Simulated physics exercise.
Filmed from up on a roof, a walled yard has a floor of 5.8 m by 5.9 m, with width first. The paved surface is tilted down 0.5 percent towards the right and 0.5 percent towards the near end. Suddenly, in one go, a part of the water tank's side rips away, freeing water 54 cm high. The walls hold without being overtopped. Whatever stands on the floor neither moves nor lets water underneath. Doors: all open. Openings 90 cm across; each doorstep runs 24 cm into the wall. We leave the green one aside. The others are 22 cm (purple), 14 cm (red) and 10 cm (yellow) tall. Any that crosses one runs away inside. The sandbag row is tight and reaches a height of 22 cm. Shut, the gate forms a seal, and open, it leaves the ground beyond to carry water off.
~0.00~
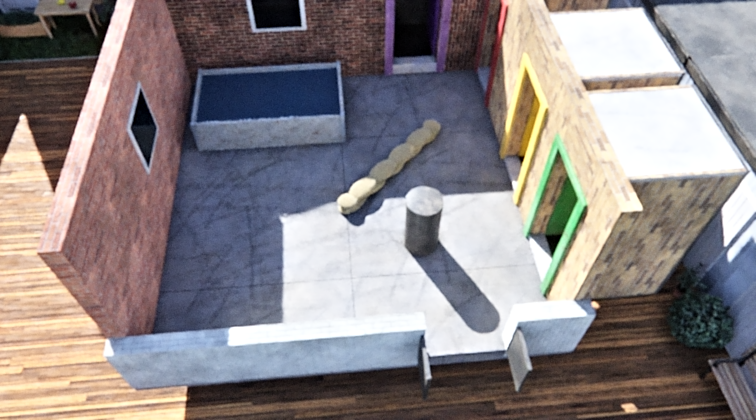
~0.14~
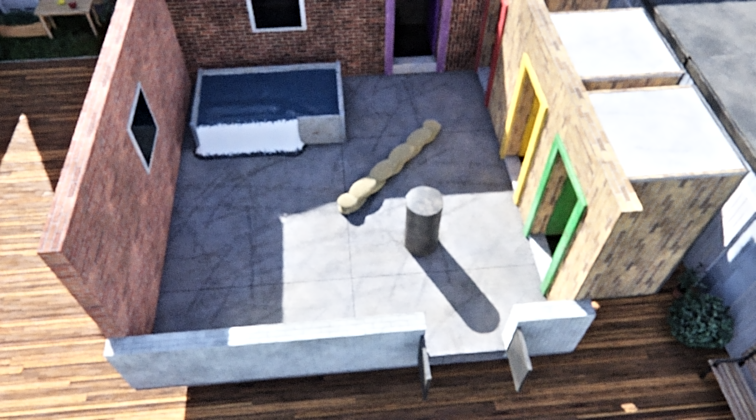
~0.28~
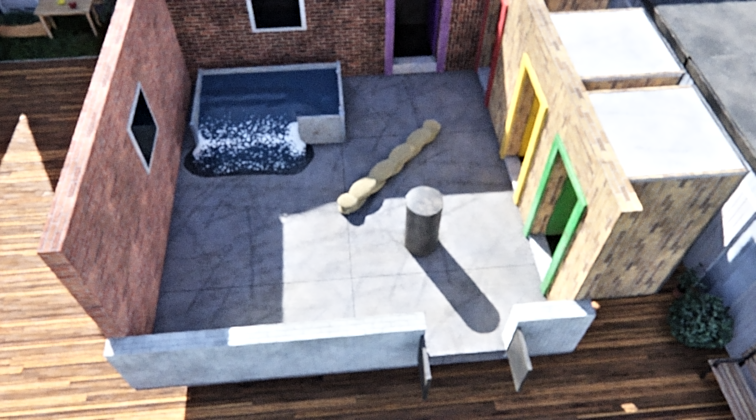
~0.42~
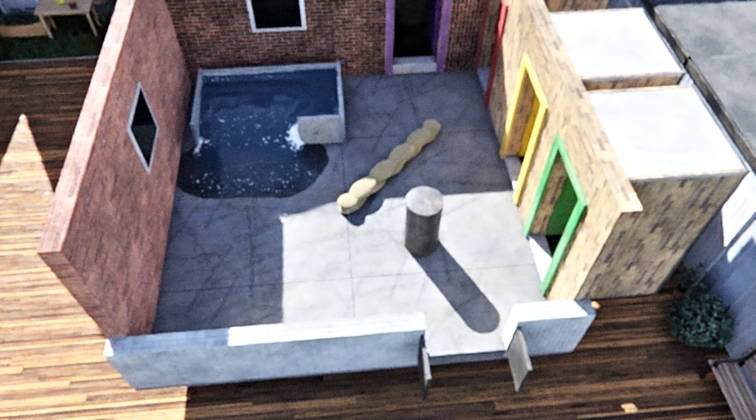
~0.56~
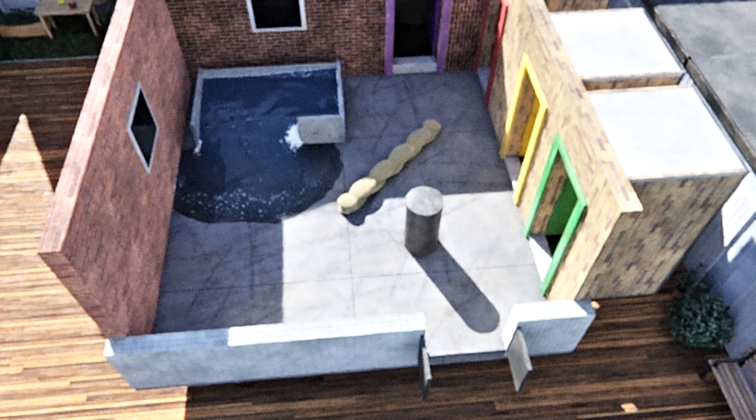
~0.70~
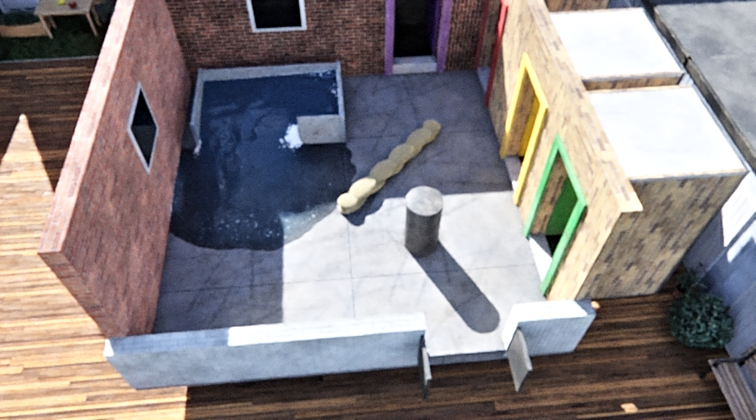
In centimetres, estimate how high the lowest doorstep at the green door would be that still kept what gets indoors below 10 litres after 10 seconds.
It comes to roughly 16 cm.
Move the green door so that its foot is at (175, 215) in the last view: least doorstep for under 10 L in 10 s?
Roughly 13.0 cm.
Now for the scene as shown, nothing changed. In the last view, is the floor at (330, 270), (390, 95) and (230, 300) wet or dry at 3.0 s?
Status: Submerged / clear / submerged.
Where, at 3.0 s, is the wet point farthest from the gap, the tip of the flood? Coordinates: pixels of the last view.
I'd put the front's tip around (518, 332).
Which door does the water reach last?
The purple one.
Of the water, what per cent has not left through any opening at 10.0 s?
Some 86 per cent remains.
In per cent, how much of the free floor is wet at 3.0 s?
Roughly 45 percent.
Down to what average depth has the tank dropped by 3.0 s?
It averages near 15 cm.
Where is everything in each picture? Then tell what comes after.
The first picture shows still water, 54 cm deep, in the water tank at (270, 96); the green door at (551, 223) is dry.
In the second picture, the gap is at (250, 139), the front 0.2 m out at (282, 153); the back of the water tank holds 54 cm.
In the third picture, water pours out at (251, 140) and has run 0.7 m, to (258, 172); about 10 cm deep outside, 54 cm at the back.
In the fourth picture, the front is at (278, 194), 1.2 m from the gap at (251, 140); 2.5 m2 of floor is wet, 48 cm left at the back.
In the fifth picture, the gap is at (251, 140), the front 1.7 m out at (252, 218); the back of the water tank holds 45 cm.
In the sixth picture, the gap is at (251, 140), the front 2.2 m out at (254, 245); the back of the water tank holds 46 cm; the green door at (551, 223), 5.4 m from the gap, is still 3.5 m from the nearest water.
After 1.4 s water covers 35 % of the floor, deepest (24 cm) near (222, 152); it has not reached the green door.
After 3.0 s water covers 45 % of the floor, deepest (29 cm) near (149, 363); it has not reached the green door.
After 10.0 s water covers 95 % of the floor, deepest (12 cm) near (478, 79); 9 cm at the green door, 62 litres in over its 11 cm doorstep.
At the green door as built, the water arrived by 3.8 s and peaked near 20 cm at 4.8 s.
With a doorstep of 13 cm, 35 litres would have come in within the 10 s; with 17.5 cm, 5 litres. So under 10 litres takes about 16 cm.
